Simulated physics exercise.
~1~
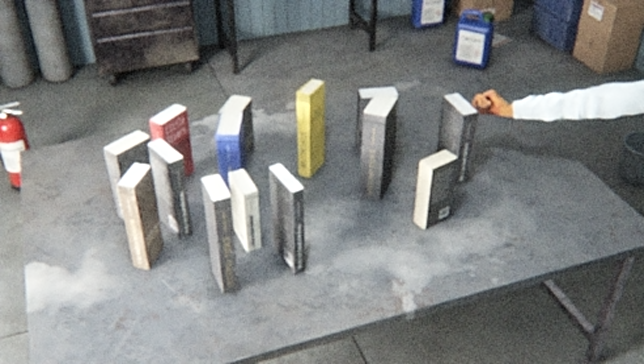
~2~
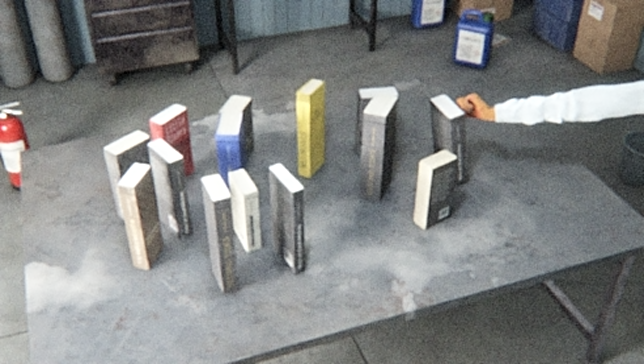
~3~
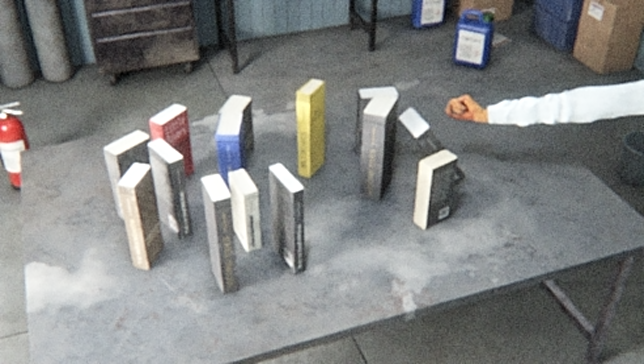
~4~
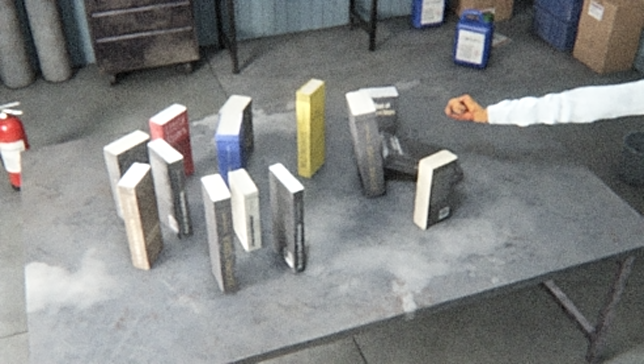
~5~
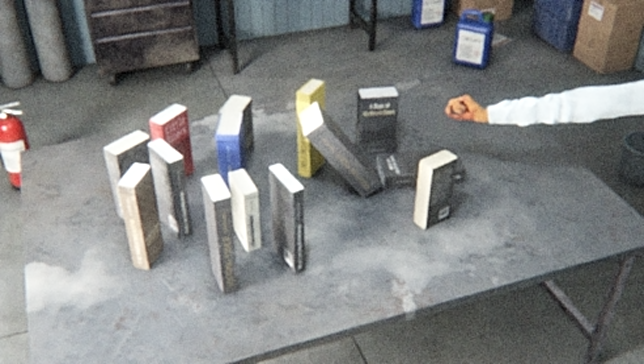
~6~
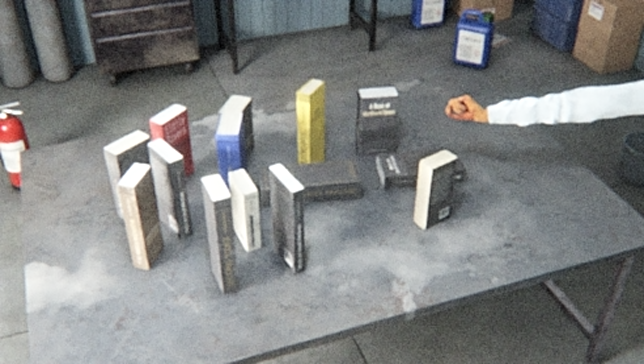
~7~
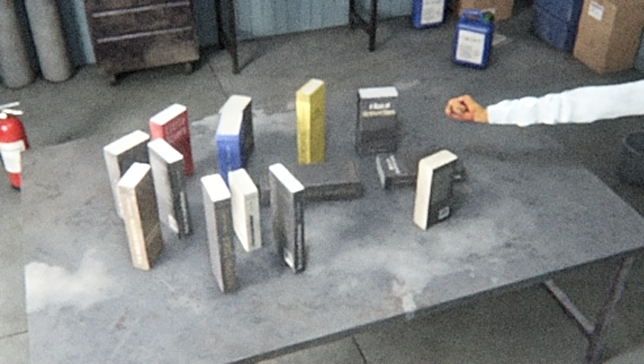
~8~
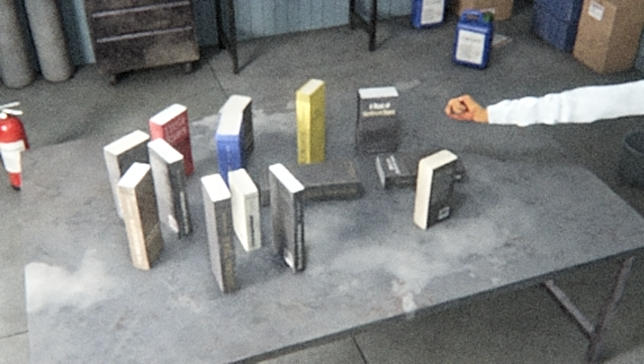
A hand tips a dark book, which knocks another flat while the rest stay standing.
